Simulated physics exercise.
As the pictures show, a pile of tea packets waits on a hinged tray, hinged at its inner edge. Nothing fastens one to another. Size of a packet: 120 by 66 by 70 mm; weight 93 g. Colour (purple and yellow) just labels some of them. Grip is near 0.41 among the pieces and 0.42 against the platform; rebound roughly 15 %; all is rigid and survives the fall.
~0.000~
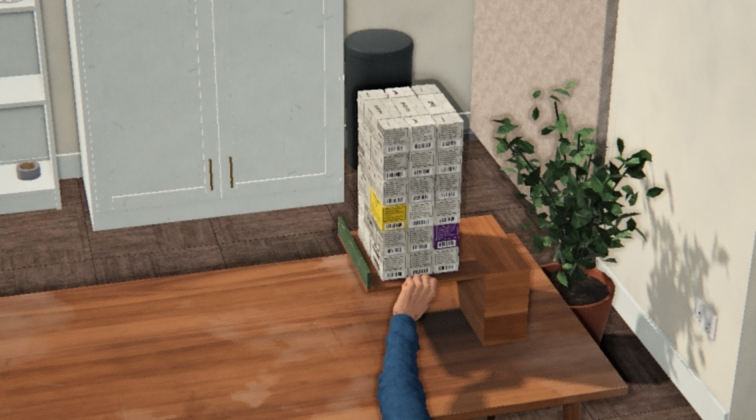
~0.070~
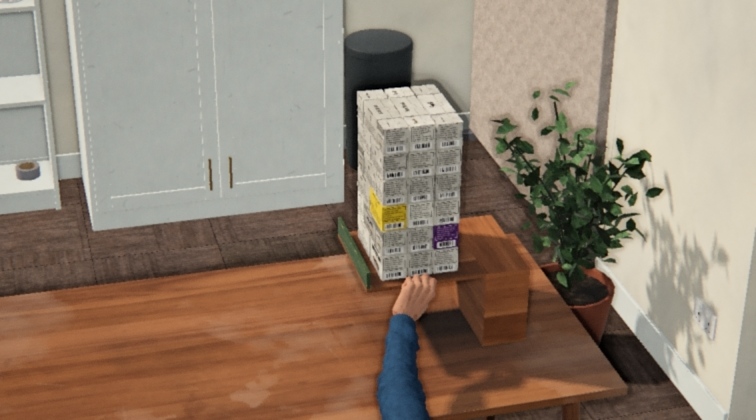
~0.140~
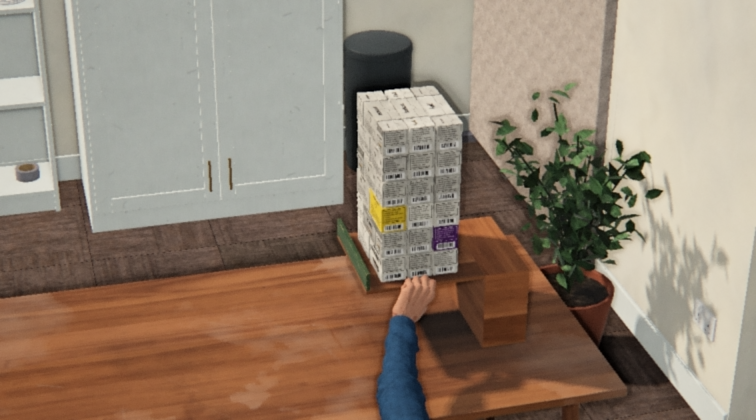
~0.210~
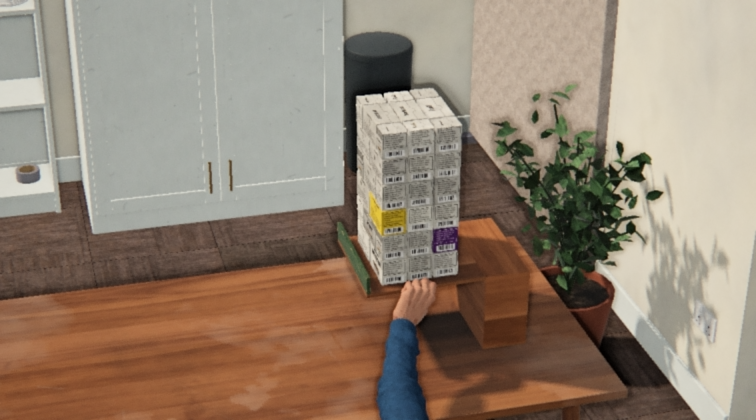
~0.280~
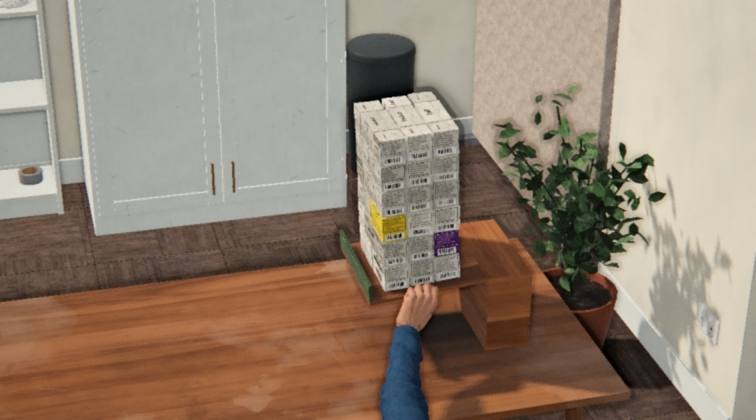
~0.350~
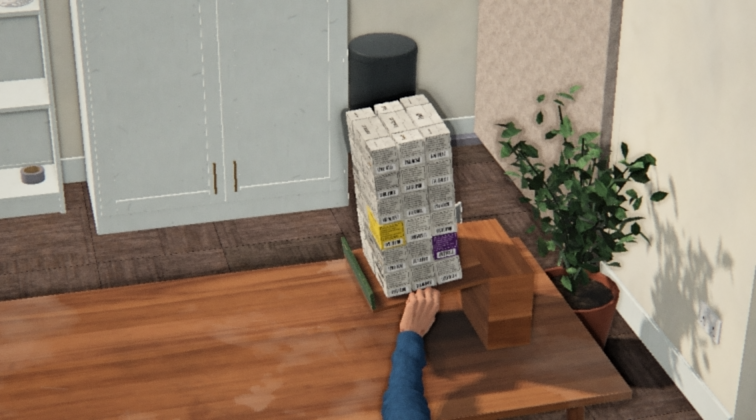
Tall stack of white packets with one yellow and one purple leaning left as a hand lowers the wooden tray beneath.
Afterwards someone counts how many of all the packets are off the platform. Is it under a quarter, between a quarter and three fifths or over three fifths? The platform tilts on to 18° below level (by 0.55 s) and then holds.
Ending off the platform: Upwards of three fifths.
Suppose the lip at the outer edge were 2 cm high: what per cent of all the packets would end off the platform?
In that case 80 per cent.
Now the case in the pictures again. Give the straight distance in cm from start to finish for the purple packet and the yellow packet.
About: Purple 8, yellow 46.
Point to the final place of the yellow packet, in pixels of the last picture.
Around (287, 349).
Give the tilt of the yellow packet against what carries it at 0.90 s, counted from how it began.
Some 70°.
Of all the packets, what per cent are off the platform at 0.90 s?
70 per cent by then.
After 0.56 s, slope 18°; 5 of the 45 packets off the platform; yellow packet 15° from how it stood; purple packet 13° from how it stood.
After 0.90 s, slope 18°; 31 of the 45 packets off the platform; yellow packet on its side; purple packet 31° from how it stood.
In the end (1.9 s), slope 18°; 31 of the 45 packets off the platform; yellow packet on its side; purple packet 31° from how it stood. That is 69 per cent. From the last view, middles, yellow packet near (287, 349), purple packet near (420, 256).
